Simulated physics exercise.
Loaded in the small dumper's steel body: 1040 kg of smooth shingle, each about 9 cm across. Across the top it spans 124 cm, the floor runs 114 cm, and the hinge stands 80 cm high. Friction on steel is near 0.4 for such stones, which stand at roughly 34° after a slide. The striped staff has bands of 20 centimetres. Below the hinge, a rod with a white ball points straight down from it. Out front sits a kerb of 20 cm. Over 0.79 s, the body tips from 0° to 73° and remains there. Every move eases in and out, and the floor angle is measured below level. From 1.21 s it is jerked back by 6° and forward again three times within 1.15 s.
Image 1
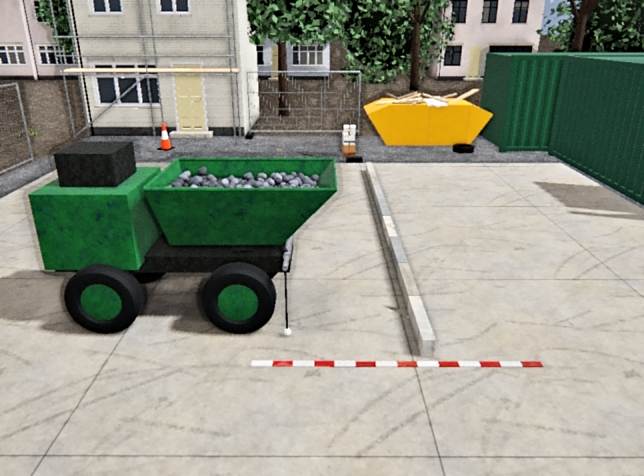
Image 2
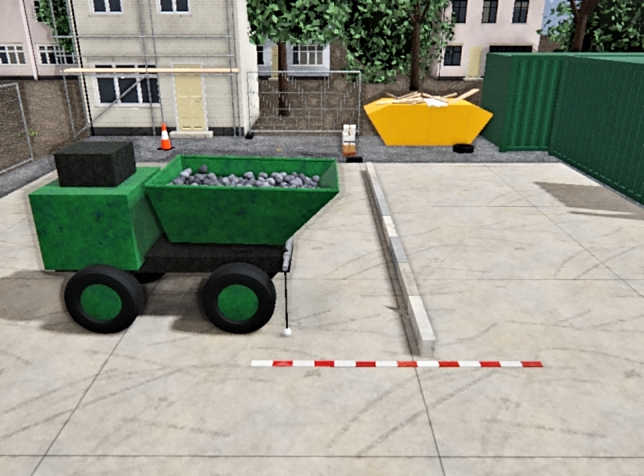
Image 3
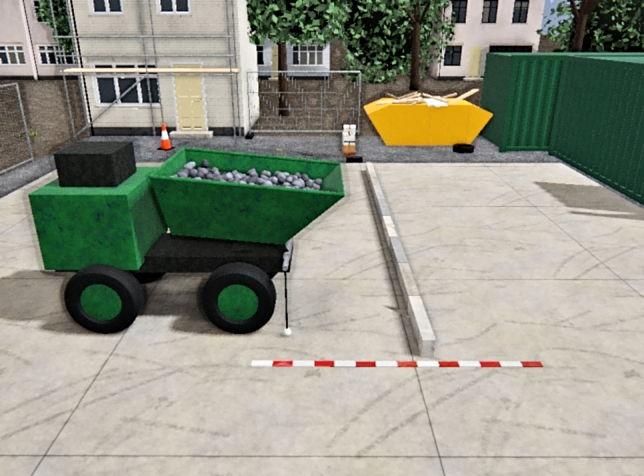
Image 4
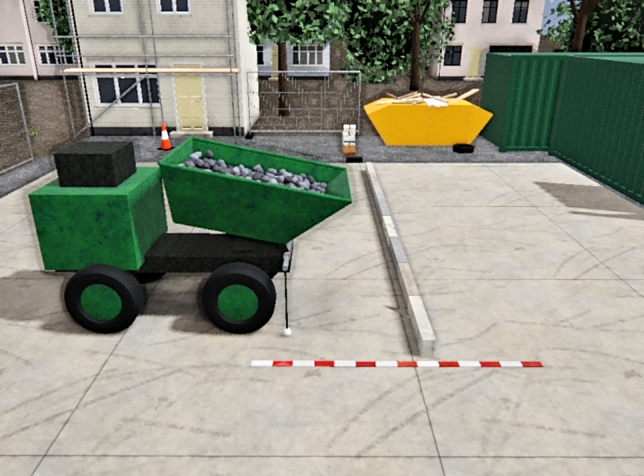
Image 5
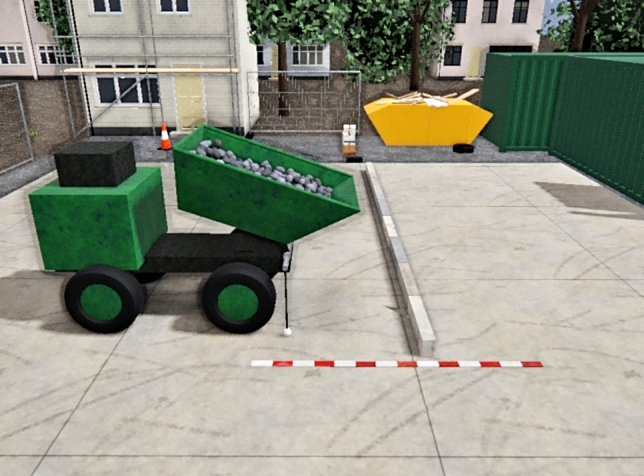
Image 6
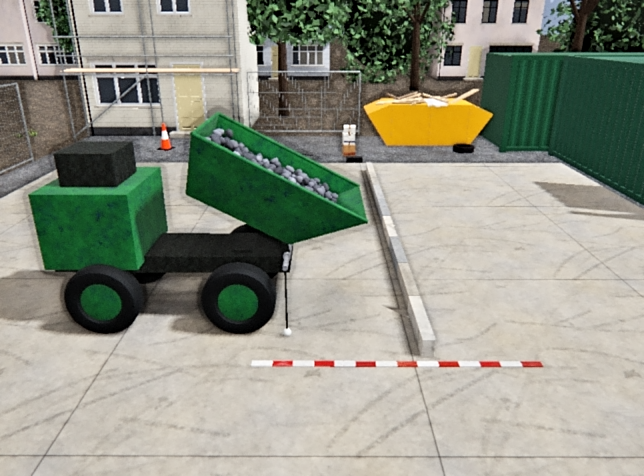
At first, a small green dumper stands side-on on a concrete yard, its open body lying level and loaded with grey stones. The body then tilts gradually, its left end rising and its lip edging right towards the kerb, until it slopes steeply down to the right with the stones still inside.
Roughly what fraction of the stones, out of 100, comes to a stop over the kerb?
About 60 out of 100.
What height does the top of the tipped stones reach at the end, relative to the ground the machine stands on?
Near 34 cm up from the ground.
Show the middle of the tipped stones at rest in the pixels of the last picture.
Middle at around (437, 301), I'd say.
A little later the floor is at 61°; 100 % in the body; the foremost stones are at (362, 243).
Then the floor is at 73°; 89 % in the body, 11 % on this side of the kerb; the foremost stones are at (412, 281).
Later still the floor is at 73°; 0 % in the body, 40 % on this side of the kerb, 60 % over the kerb; the foremost stones are past the picture's edge.
In the end the floor is at 73°; 0 % in the body, 40 % on this side of the kerb, 60 % over the kerb; the foremost stones are past the picture's edge.
